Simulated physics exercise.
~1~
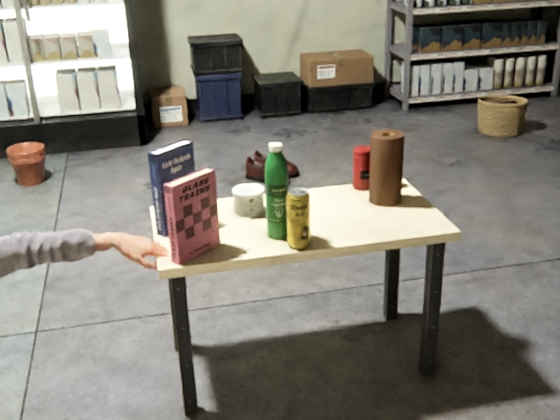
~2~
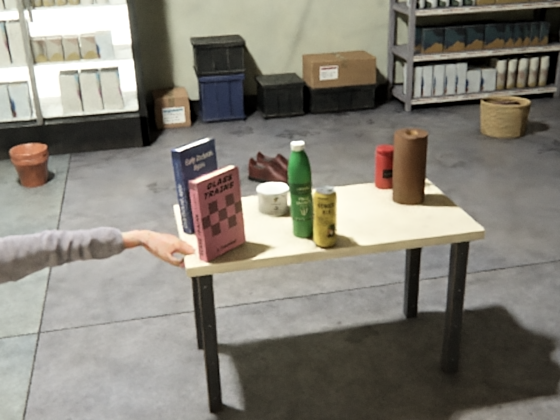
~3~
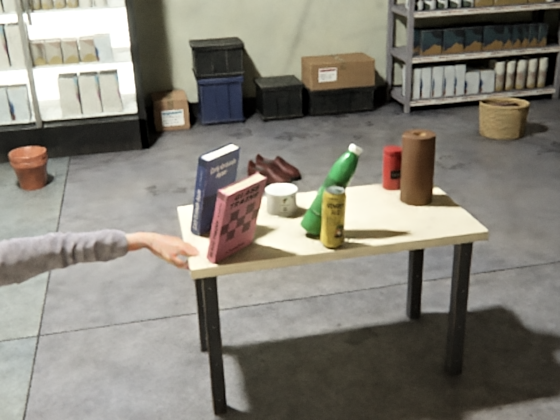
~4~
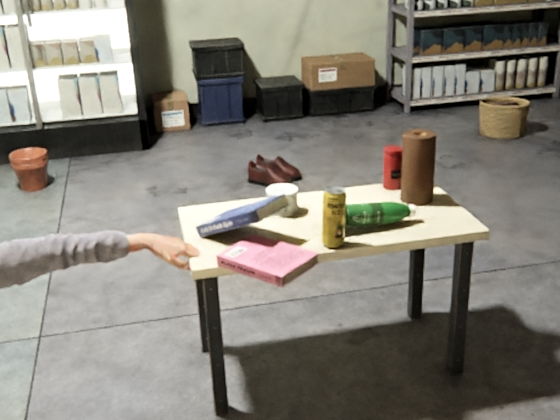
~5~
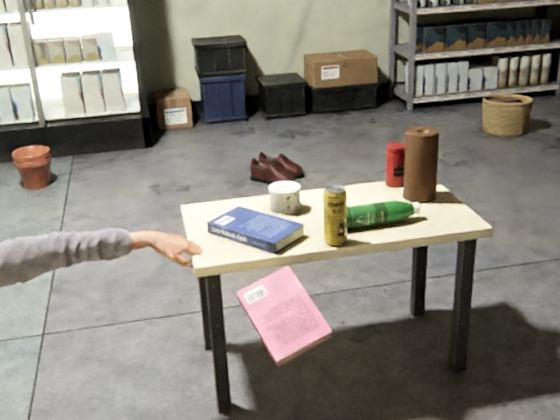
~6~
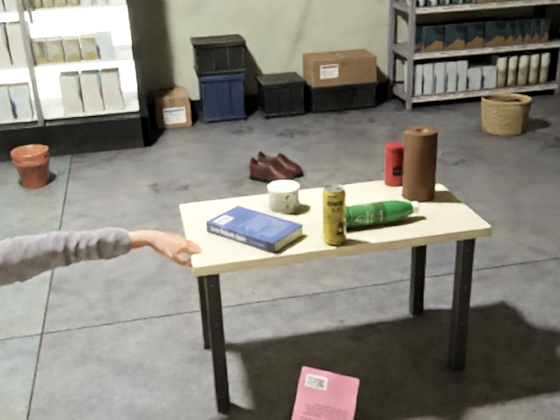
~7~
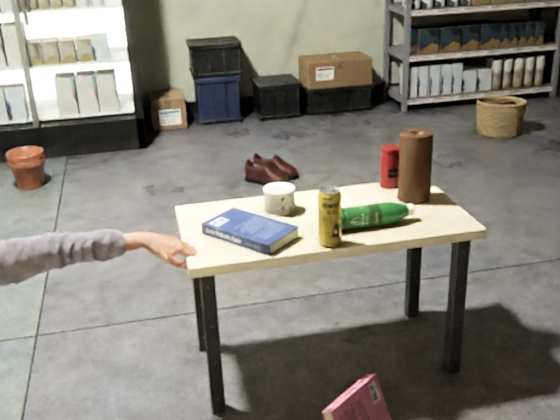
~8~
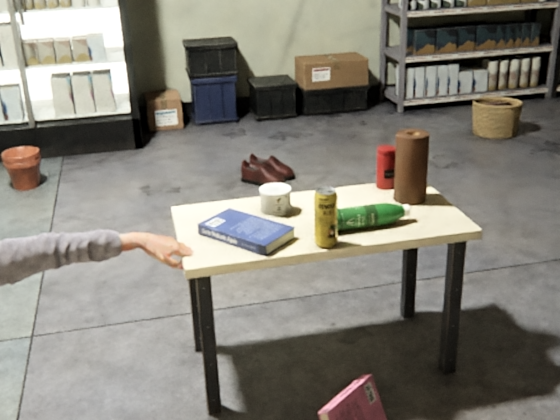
A light wooden table with dark legs stands on a grey floor, seen from the front and slightly above, with a hand gripping its left edge. A blue book and a pink book stand upright on the left, a white tub, green bottle and yellow can in the middle, and a red container beside a brown roll on the right. The hand shoves the table right, and it stops abruptly. Both books and the bottle tip rightward and fall over. The pink book slides off the front edge and tumbles to the floor, while the blue book and bottle remain lying on the tabletop.
